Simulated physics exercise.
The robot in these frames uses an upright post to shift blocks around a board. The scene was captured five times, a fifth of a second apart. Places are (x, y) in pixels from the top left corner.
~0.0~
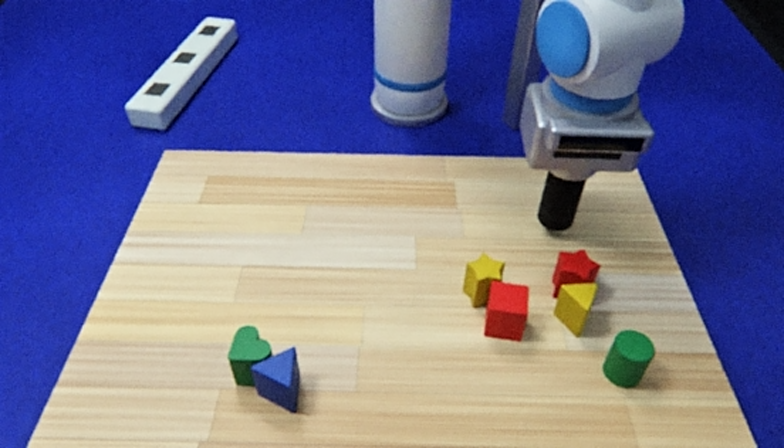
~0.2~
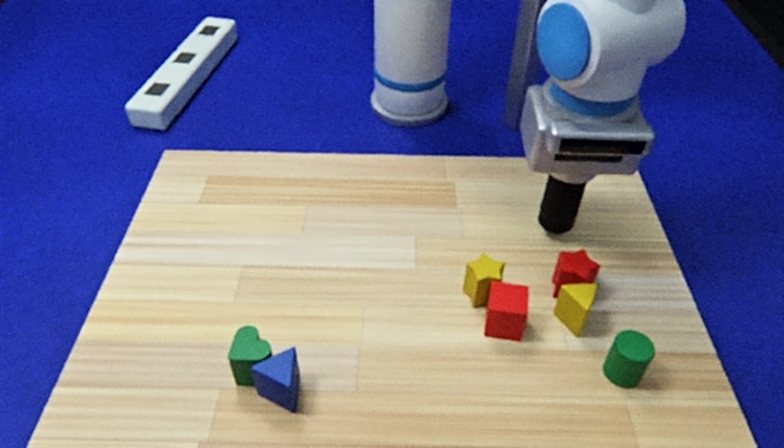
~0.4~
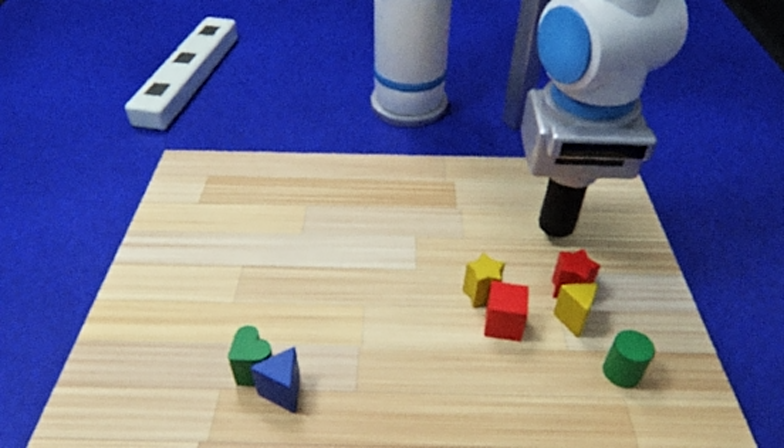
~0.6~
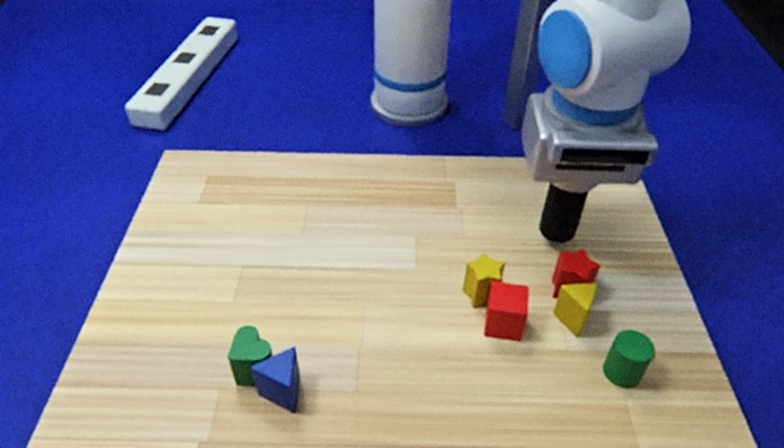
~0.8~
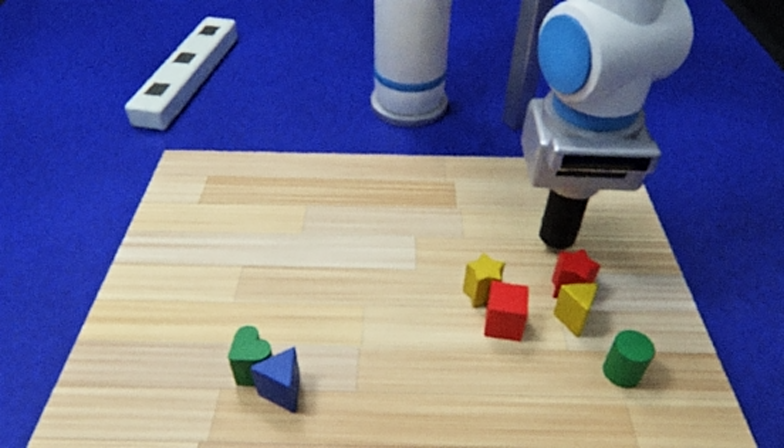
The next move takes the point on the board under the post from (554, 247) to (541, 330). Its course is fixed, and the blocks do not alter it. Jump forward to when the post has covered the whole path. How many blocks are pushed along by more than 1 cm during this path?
Expect two.
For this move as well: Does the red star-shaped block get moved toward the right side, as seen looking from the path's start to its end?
I'd say no.
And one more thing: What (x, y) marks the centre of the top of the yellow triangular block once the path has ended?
Its top middle will sit at (607, 321).
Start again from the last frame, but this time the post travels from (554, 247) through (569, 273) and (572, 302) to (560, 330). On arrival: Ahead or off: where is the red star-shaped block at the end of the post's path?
At that point it is up front.
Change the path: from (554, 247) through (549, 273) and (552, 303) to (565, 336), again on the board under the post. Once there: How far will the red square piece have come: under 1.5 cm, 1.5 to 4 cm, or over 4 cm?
It slides not even 1.5 cm.
On the path given first. One third of the way, post (553, 262); red star-shaped block (581, 267), turned 20° anticlockwise.
Two thirds of the way, post (548, 290); red star-shaped block (589, 288), turned 50° anticlockwise; yellow triangular block (600, 314).
At the end, post (544, 320); red square piece still; red star-shaped block (590, 293), turned 75° anticlockwise; yellow triangular block (607, 321).
